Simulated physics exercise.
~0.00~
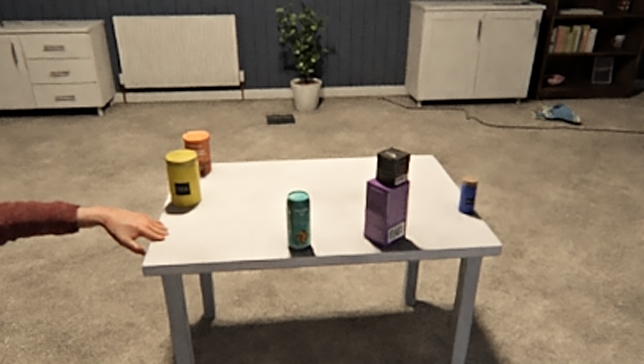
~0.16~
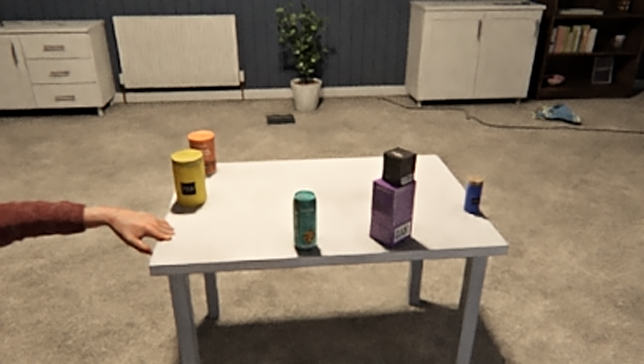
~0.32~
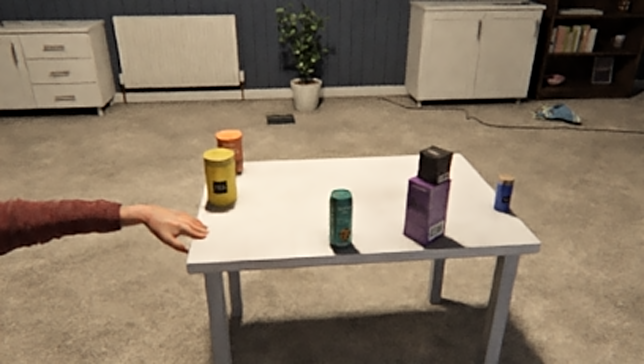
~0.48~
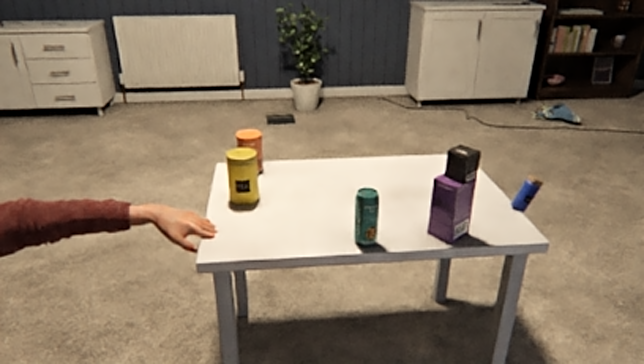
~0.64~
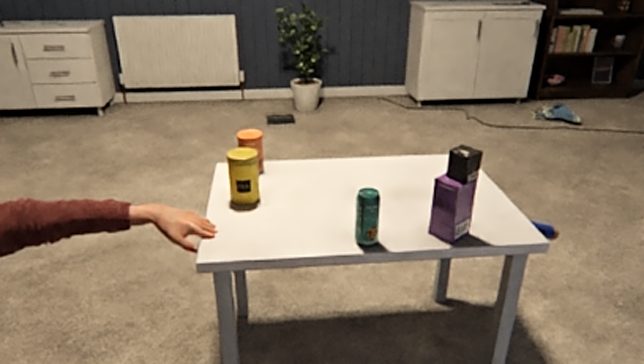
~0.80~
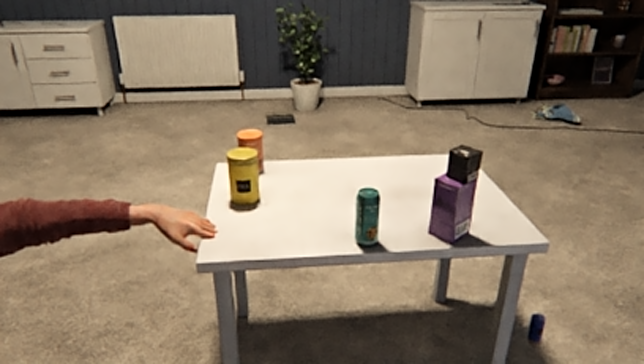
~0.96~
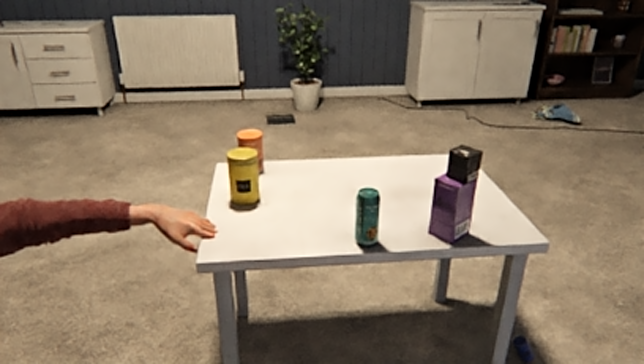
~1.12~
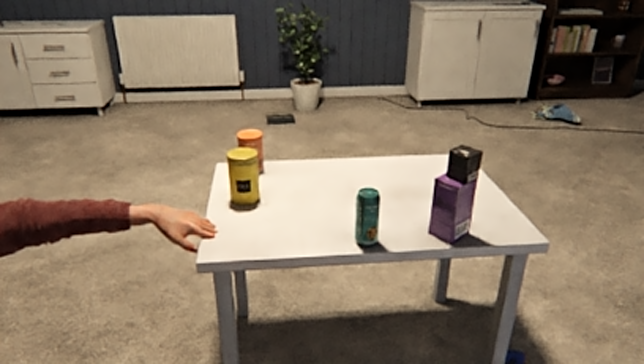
In this clip, a hand at the left edge of a white table moves right as the table slides right with several containers on it, then both stop. The small blue container tips off the right edge and drops to the floor, while the others stay upright on the table.
